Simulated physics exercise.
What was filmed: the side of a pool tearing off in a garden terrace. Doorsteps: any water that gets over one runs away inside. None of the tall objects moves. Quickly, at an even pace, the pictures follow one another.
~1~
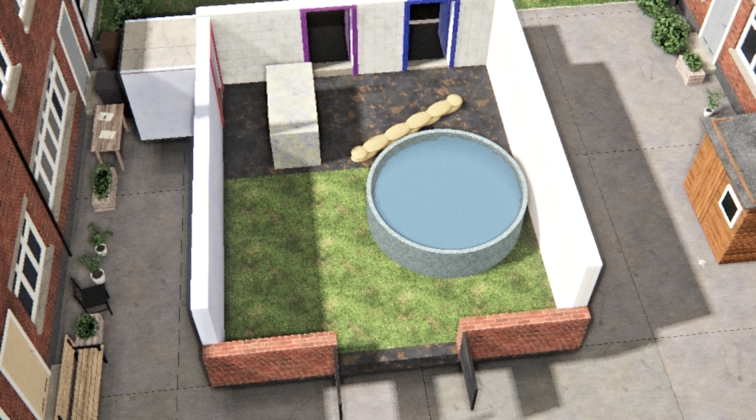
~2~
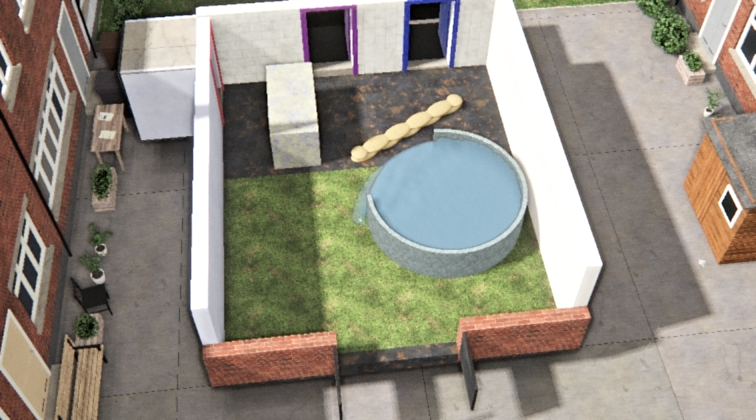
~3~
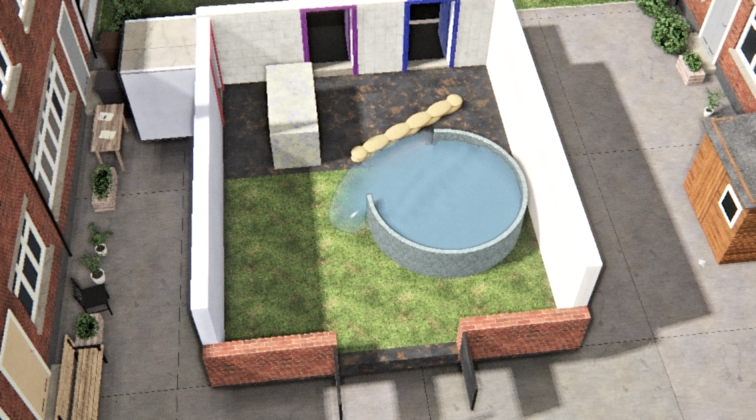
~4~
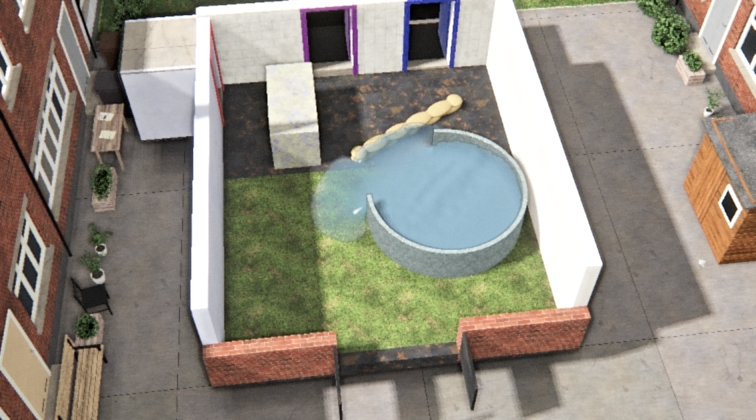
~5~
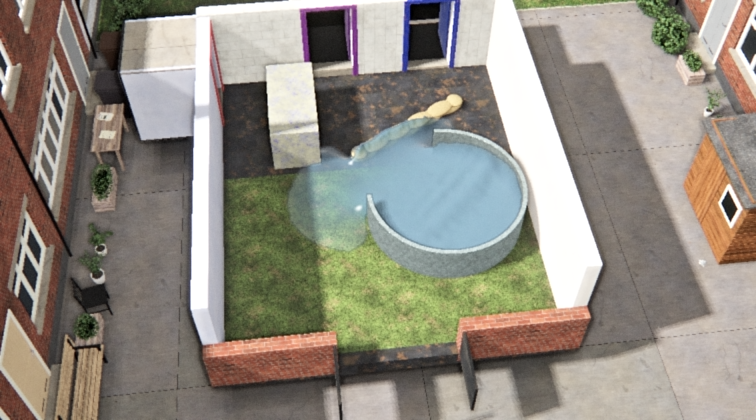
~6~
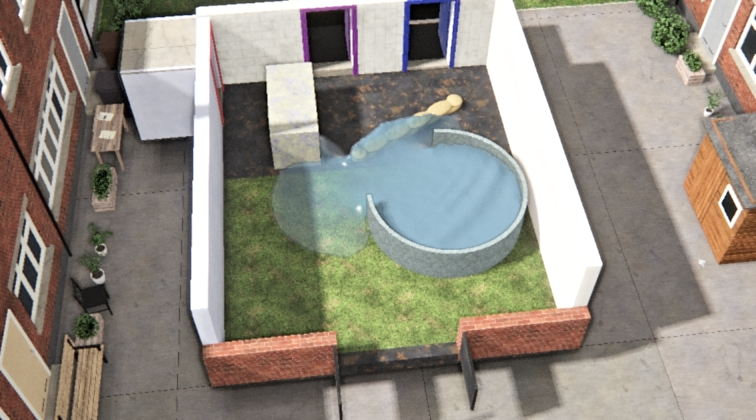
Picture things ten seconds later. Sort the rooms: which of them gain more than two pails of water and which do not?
The red door gains more; the purple door gains more; the blue door gains more.
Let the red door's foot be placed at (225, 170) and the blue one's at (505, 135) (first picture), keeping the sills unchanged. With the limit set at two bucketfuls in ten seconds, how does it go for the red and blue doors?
Note: Red lets too much through; blue lets too much through.
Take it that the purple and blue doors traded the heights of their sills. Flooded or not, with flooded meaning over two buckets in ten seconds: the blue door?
One by one, the blue door simply receives less.
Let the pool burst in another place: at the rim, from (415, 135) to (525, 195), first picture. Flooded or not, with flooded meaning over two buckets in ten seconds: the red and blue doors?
The red door exceeds it; the blue door exceeds it.
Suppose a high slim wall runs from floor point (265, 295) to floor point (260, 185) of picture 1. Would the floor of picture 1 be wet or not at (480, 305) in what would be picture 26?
Untouched.
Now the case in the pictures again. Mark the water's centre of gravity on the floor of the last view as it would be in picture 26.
I'd put it at around (373, 178).
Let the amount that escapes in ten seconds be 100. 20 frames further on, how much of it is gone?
My reading is near 20 per cent.
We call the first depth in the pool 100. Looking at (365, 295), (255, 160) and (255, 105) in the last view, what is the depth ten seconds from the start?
The three come to near 12, 14 and 12 per cent respectively.
A moment on, water covers 45 % of the floor; the red door not reached, the purple door not reached, the blue door not reached.
Next, water covers 60 % of the floor; the red door wet at the sill, nothing in, the purple door over two buckets in, the blue door under two buckets in.
Then, water covers 75 % of the floor; the red door under two buckets in, the purple door far over two buckets in, the blue door over two buckets in.
Later, water covers 90 % of the floor; the red door over two buckets in, the purple door far over two buckets in, the blue door far over two buckets in.
In the end, water covers 95 % of the floor; the red door over two buckets in, the purple door far over two buckets in, the blue door far over two buckets in.
